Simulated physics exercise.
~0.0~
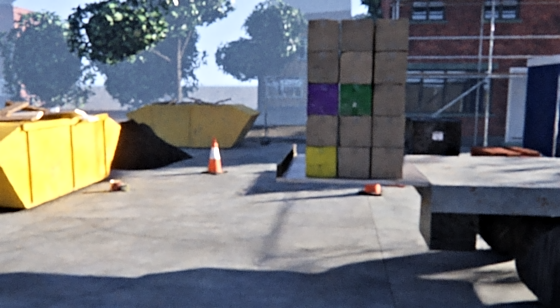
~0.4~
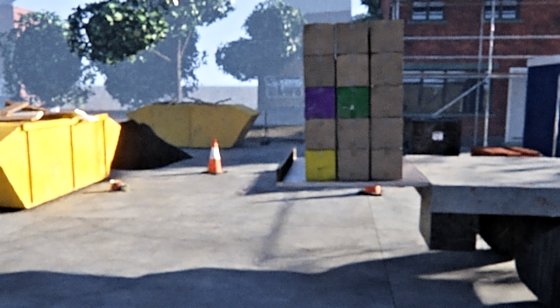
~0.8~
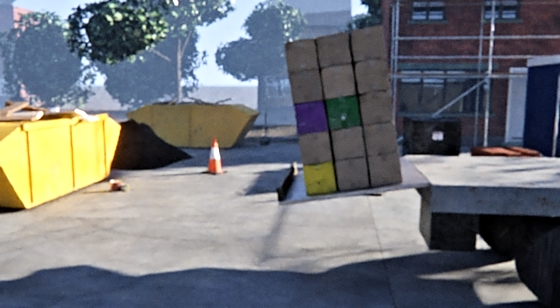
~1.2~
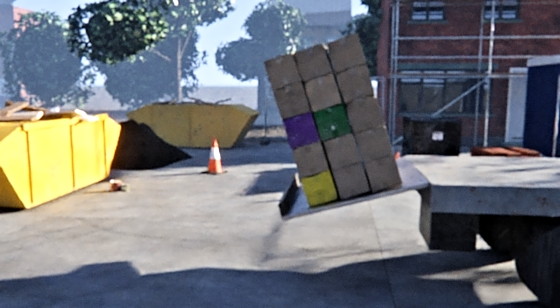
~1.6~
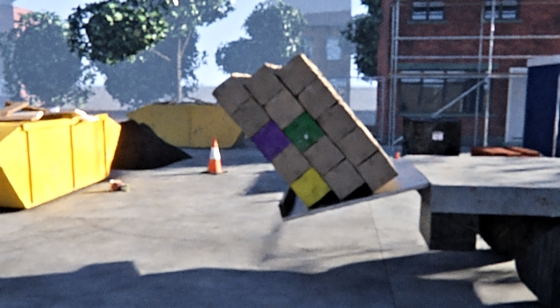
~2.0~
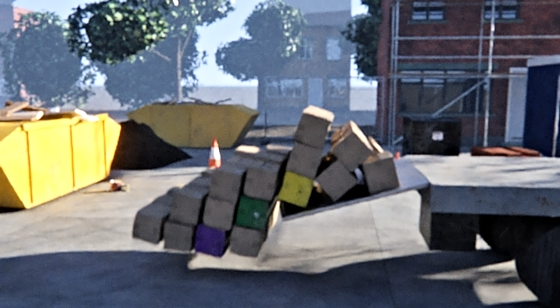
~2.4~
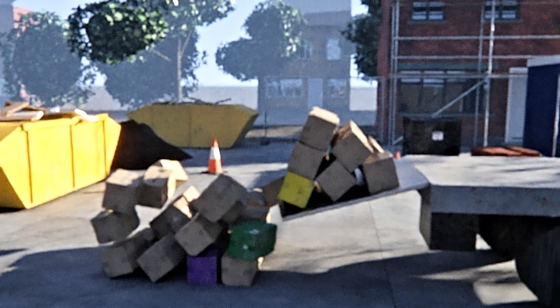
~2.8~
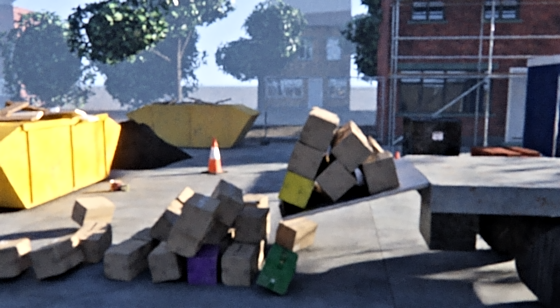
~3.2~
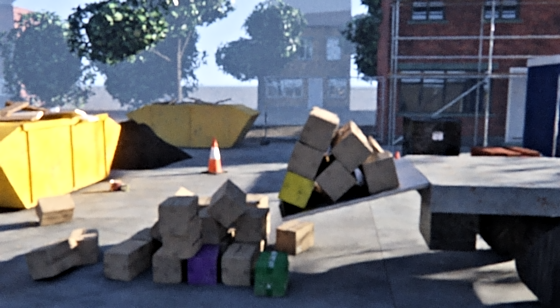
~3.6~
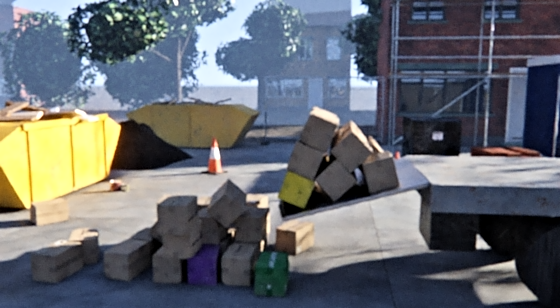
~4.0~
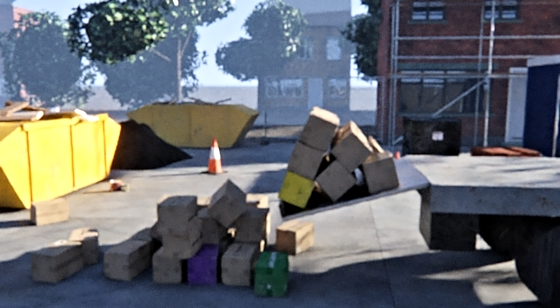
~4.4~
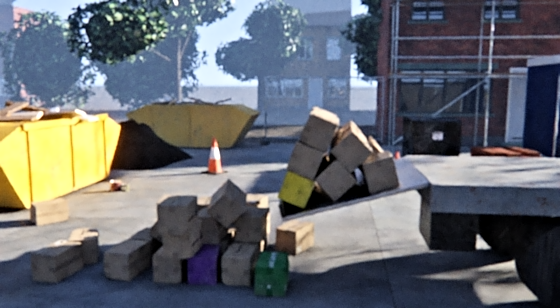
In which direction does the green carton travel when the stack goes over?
The green carton moves down, dropping from the middle of the stack to the ground below the tilted flap.
A tall block of brown cartons, with purple, green and yellow ones on its near face, stands on a flap behind a flat-bed at the right, seen from across a paved yard. Yellow skips and an orange cone stand to the left, with trees and a brick building behind. The flap tilts down to the left, and the block leans with it, then topples left and breaks apart. Many cartons tumble to the ground, the purple and green among them, and a few roll further left. The yellow carton stays tipped on the sloping flap with several brown ones, and everything settles.
